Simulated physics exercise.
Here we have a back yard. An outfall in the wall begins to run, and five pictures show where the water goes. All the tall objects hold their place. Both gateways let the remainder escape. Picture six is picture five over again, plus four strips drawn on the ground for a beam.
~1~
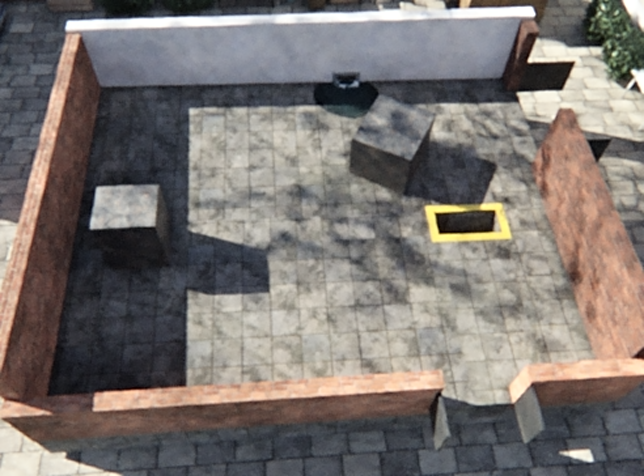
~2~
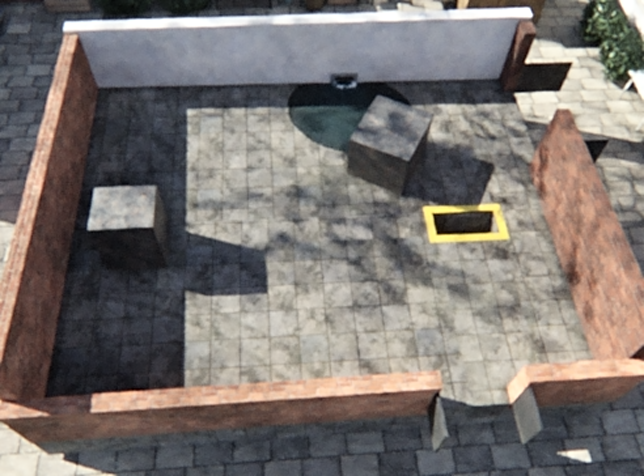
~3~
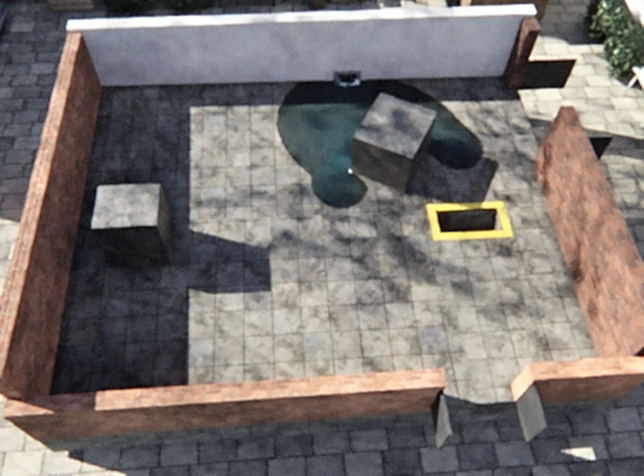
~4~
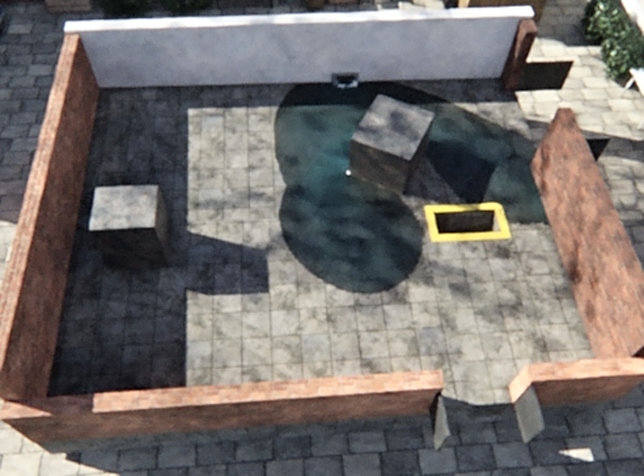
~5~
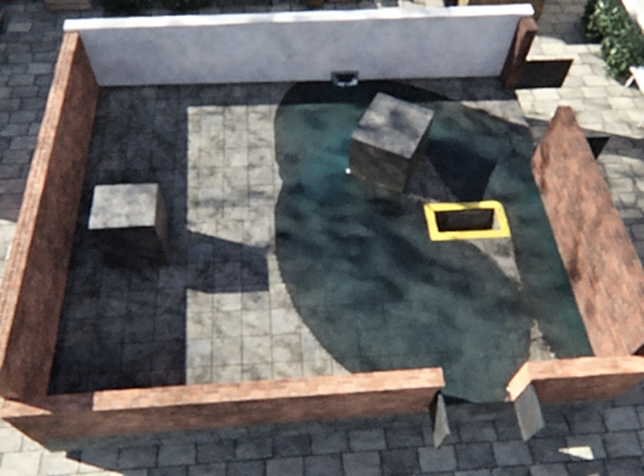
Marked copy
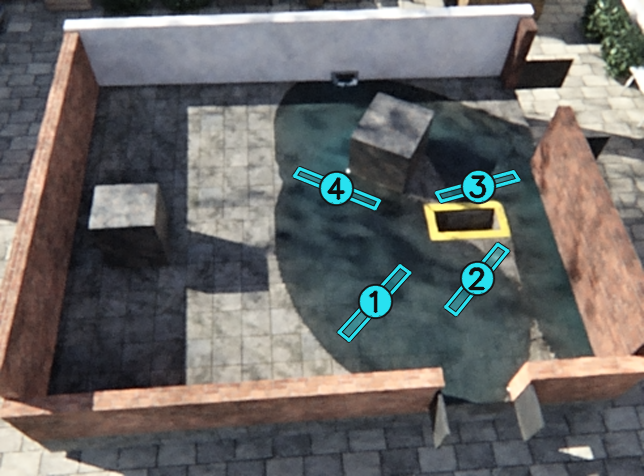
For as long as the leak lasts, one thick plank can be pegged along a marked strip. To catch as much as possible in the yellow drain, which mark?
Go for 4.
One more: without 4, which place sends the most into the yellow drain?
It is 2.
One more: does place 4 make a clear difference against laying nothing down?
Yes.
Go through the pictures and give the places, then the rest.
Outfall at (346, 78); yellow drain at (468, 222); open gate at (470, 390); open gate at (518, 127); water covers 2 % of the ground and shows as far out as (349, 110); yellow drain still dry.
Water covers 7 % of the ground and shows as far out as (327, 146); yellow drain still dry.
Water covers 13 % of the ground and shows as far out as (469, 163); yellow drain still dry.
Water covers 25 % of the ground and shows as far out as (355, 287); yellow drain still dry.
Water covers 43 % of the ground and shows as far out as (567, 328); yellow drain taking water.
On the marked copy, 1 from (344, 336) to (404, 269); 2 from (450, 310) to (502, 247); 3 from (438, 196) to (516, 175); 4 from (297, 172) to (377, 204).
Choosing 1, about 7 % of the stream runs into the yellow drain, about 92 % out by the gates.
Choosing 2, about 11 % of the stream runs into the yellow drain, about 87 % out by the gates.
Choosing 3, about 5 % of the stream runs into the yellow drain, about 93 % out by the gates.
Choosing 4, about 23 % of the stream runs into the yellow drain, about 76 % out by the gates.
